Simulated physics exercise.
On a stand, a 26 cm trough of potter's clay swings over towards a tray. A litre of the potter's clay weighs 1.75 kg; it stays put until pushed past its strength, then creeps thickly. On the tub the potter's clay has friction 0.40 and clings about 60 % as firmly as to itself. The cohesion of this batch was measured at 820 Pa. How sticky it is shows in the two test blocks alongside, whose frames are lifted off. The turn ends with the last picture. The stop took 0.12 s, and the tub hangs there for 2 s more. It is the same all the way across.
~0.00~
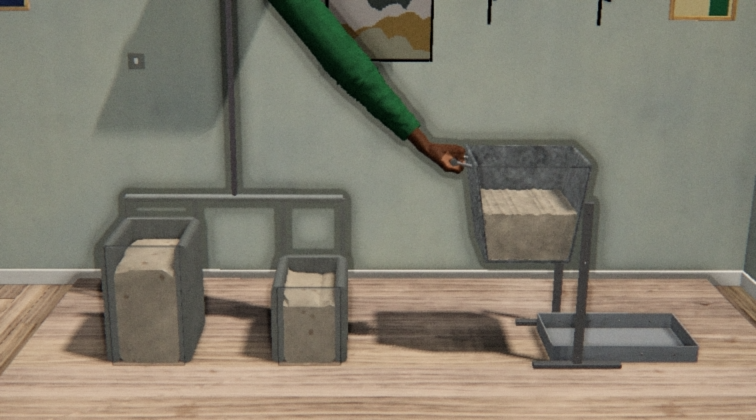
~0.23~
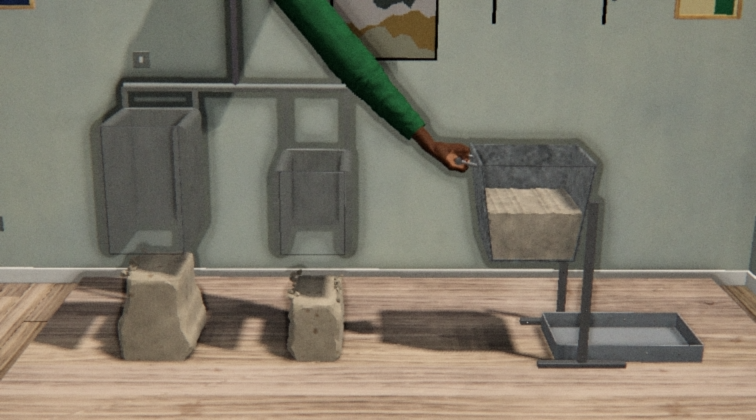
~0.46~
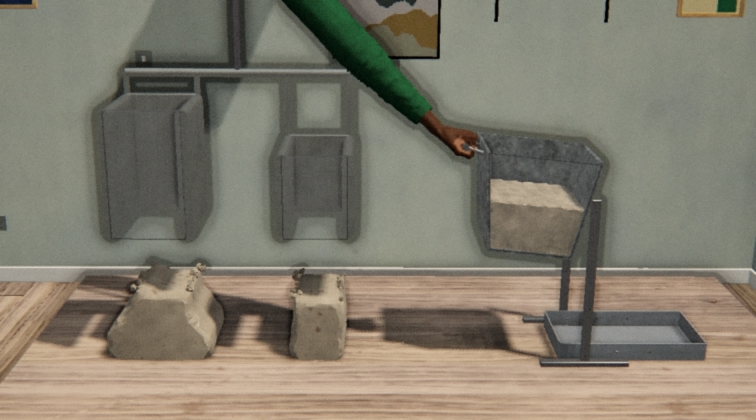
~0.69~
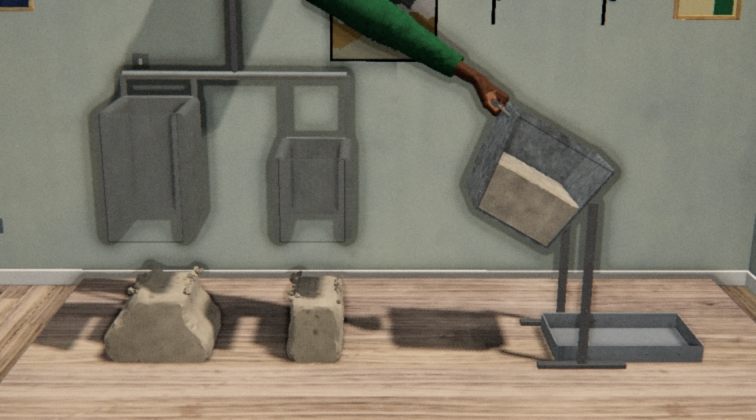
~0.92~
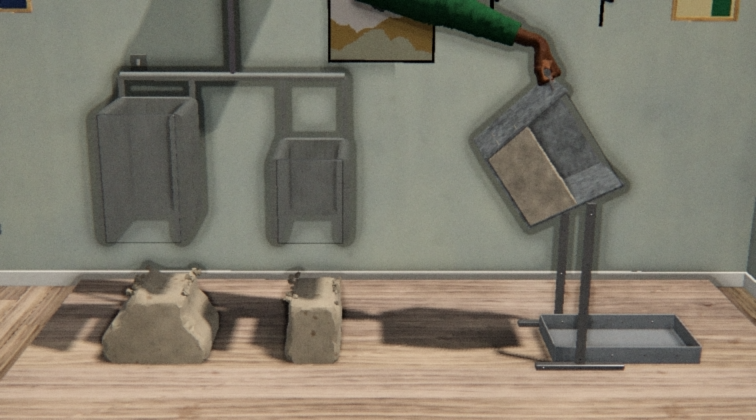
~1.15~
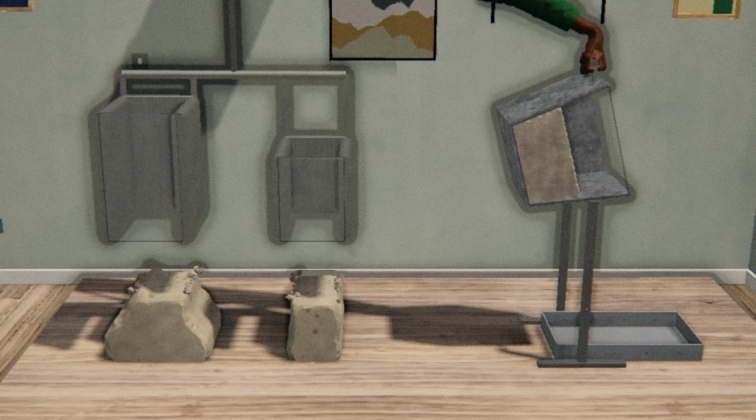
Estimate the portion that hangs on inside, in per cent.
It comes to some 100 %.
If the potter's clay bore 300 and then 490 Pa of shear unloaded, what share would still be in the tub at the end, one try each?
In turn about 100 %, 100 %.
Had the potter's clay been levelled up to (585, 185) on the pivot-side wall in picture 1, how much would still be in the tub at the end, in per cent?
In that case some 100 per cent.
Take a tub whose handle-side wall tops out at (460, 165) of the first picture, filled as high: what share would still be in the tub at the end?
In that case some 100 per cent.
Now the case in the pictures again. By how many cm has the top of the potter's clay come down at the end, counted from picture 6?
About 0 cm.
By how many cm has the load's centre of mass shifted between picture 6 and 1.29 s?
About 0 cm.
After 1.29 s, the tub is at 75 degrees and holds 100 %.
After 1.46 s, the tub is at 75 degrees and holds 100 %.
After 1.63 s, the tub is at 75 degrees and holds 100 %.
After 1.80 s, the tub is at 75 degrees and holds 100 %.
After 3.15 s, at the end, the tub is at 75 degrees and holds 100 %.
